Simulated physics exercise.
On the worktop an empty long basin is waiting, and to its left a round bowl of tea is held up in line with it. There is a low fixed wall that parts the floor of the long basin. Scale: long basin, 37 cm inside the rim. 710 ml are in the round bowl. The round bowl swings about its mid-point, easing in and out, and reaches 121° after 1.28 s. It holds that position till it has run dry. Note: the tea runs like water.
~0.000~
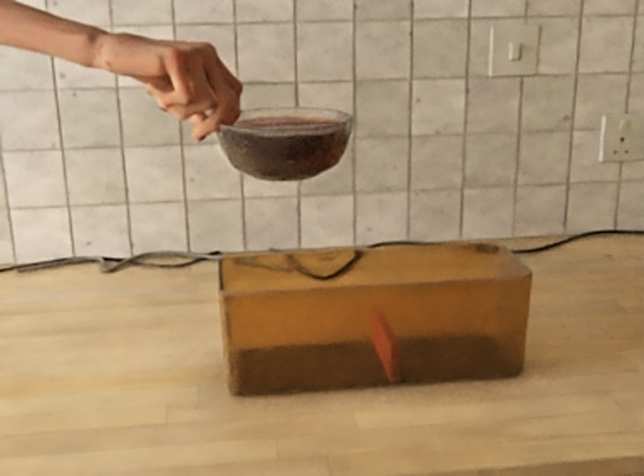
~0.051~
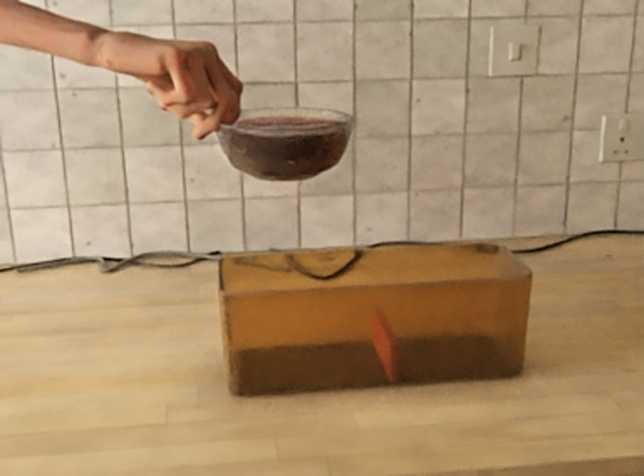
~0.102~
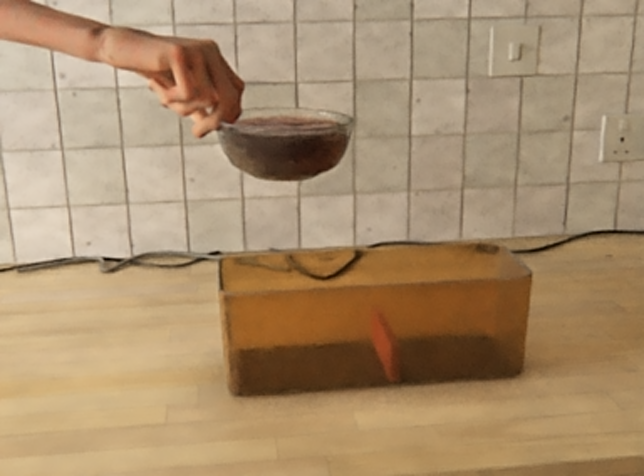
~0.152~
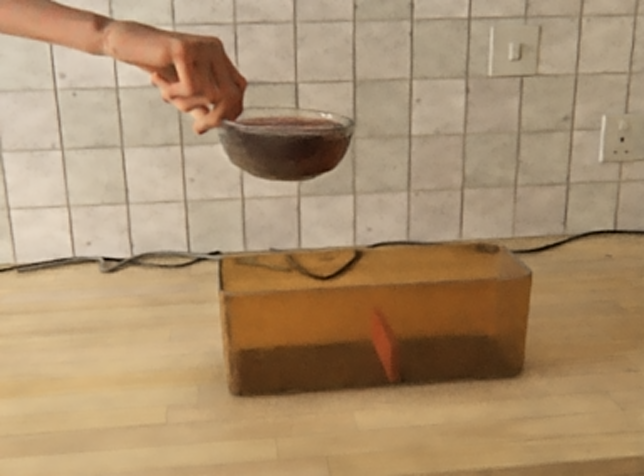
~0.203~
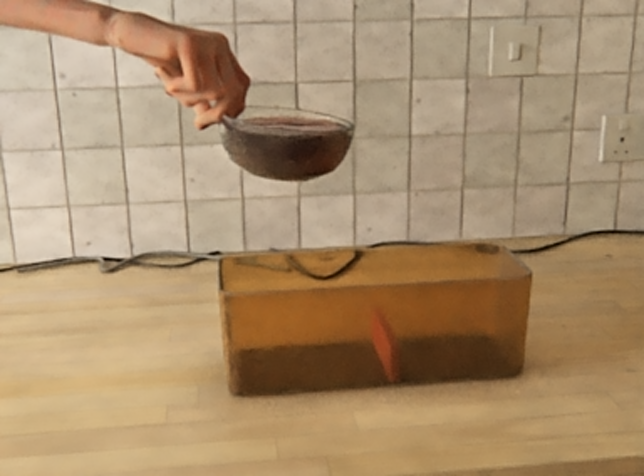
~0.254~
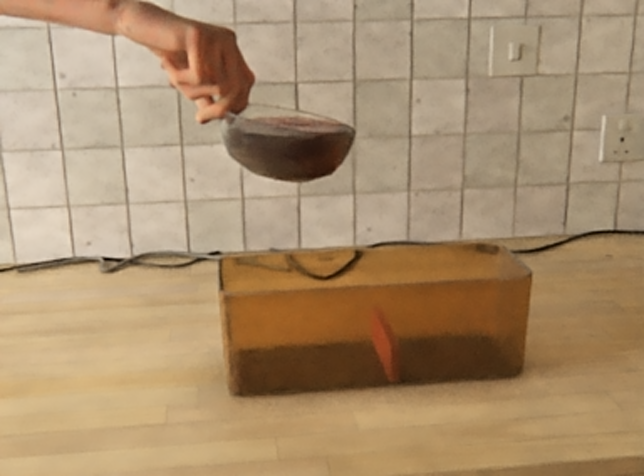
The clip shows a hand holding a round glass bowl of dark liquid above a long amber basin on a wooden worktop; after staying nearly still, the hand rises slightly and the bowl slowly tilts a little to the right.
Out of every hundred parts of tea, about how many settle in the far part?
About 73 out of 100.
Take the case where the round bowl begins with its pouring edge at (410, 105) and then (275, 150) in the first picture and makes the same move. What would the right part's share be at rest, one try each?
It comes to 95 per cent, and then 5 per cent.
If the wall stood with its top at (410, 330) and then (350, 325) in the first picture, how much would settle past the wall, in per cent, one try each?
50 in a hundred, followed by 90 in a hundred.
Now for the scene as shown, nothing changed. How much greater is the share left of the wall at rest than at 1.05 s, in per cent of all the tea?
Roughly 2 per cent.
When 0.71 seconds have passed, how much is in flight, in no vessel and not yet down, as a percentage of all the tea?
Estimate: Some 40 % of the total.
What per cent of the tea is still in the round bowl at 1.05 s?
I'd say some 0 per cent remains.
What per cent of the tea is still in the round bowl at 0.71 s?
Some 28 % of it is still there.
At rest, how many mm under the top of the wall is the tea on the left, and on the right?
Left 40 mm, right 22 mm.
By 0.71 s the tilt is 71° and 28 per cent is still to pour, 3 is left of the wall and 29 right of it.
By 1.05 s the tilt is 111° and 0 per cent is still to pour, 25 is left of the wall and 72 right of it.
By 1.40 s the tilt is 121° and 0 per cent is still to pour, 26 is left of the wall and 73 right of it.
By 1.78 s the tilt is 121° and 0 per cent is still to pour, 26 is left of the wall and 73 right of it.
At rest 26 per cent lies left of the wall, 73 right of it and 1 outside.
